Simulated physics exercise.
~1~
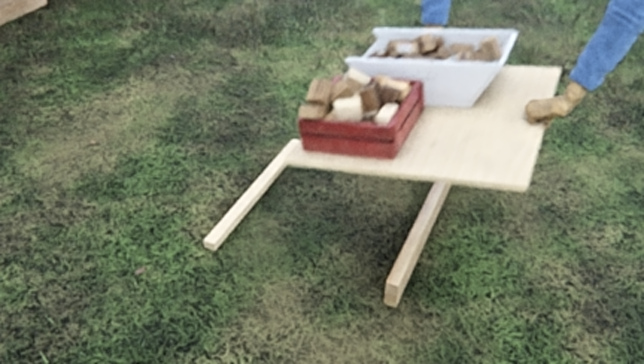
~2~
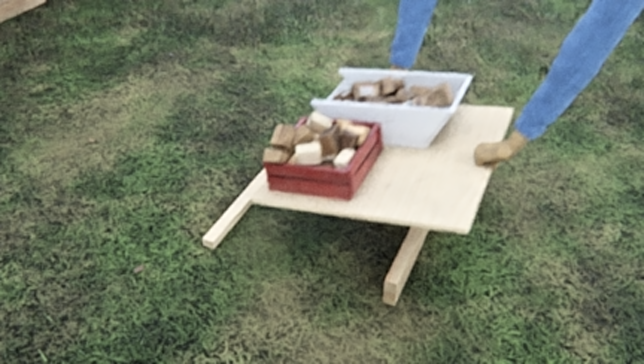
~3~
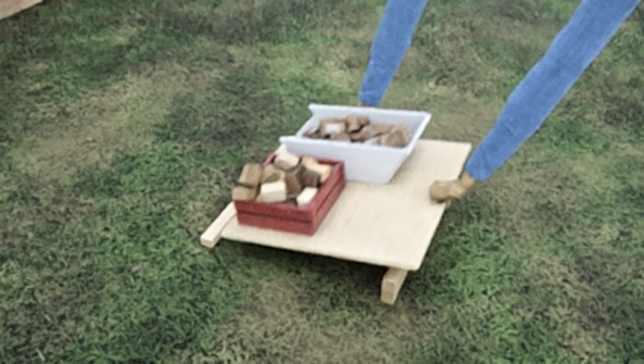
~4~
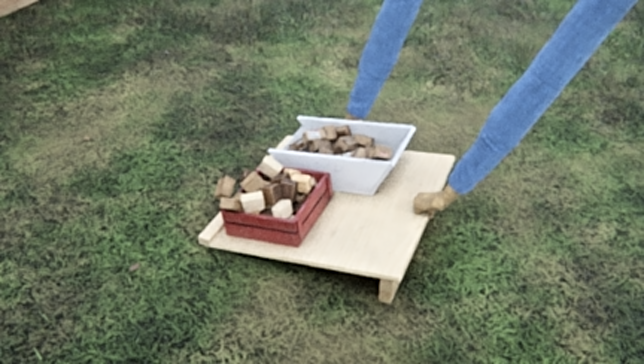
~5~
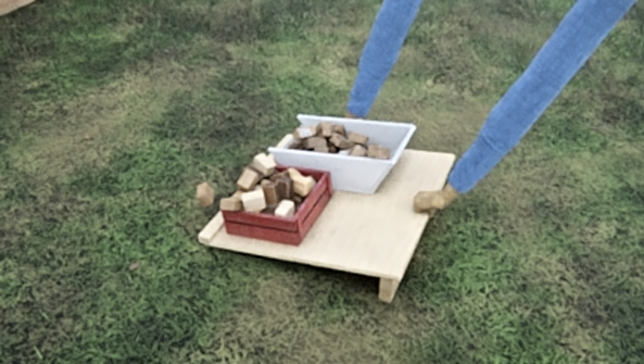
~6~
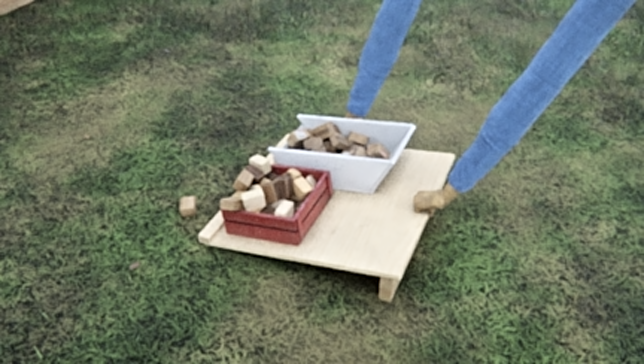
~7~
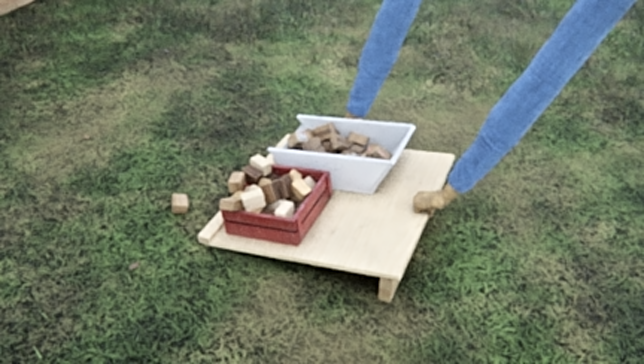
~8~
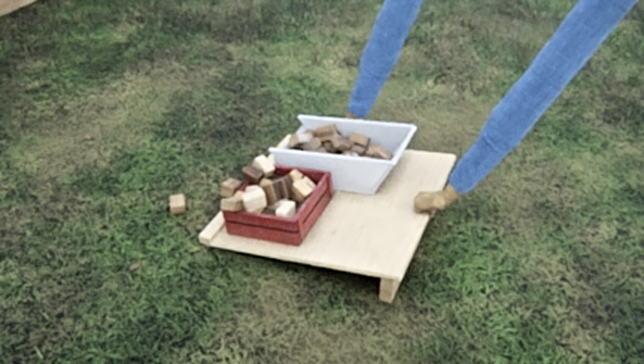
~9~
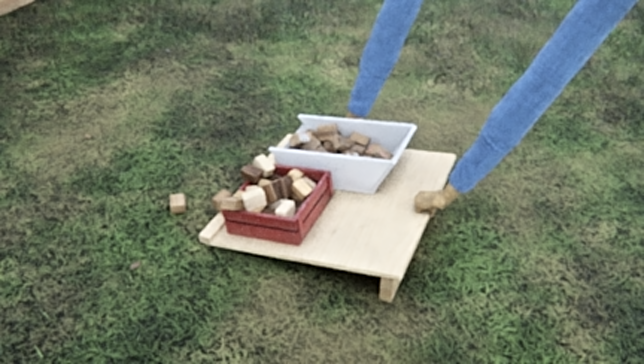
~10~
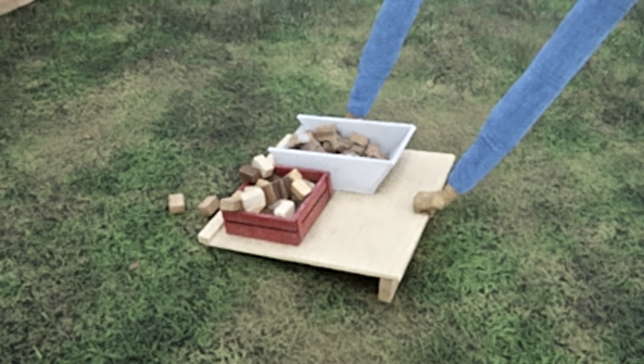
Two hands at the ends of blue sleeves hold a pale wooden board above patchy green grass, seen from above by a slightly swaying camera. A red box heaped with light and brown wooden blocks sits at the board's left, with a white box of small brownish pieces behind it. The hands bring the board down and to the left until it stops low against pale wooden bars. Blocks shift in the red box, and one tumbles off to the left onto the grass. It comes to rest there, another block lies near the board's left edge, and the white box keeps its load.
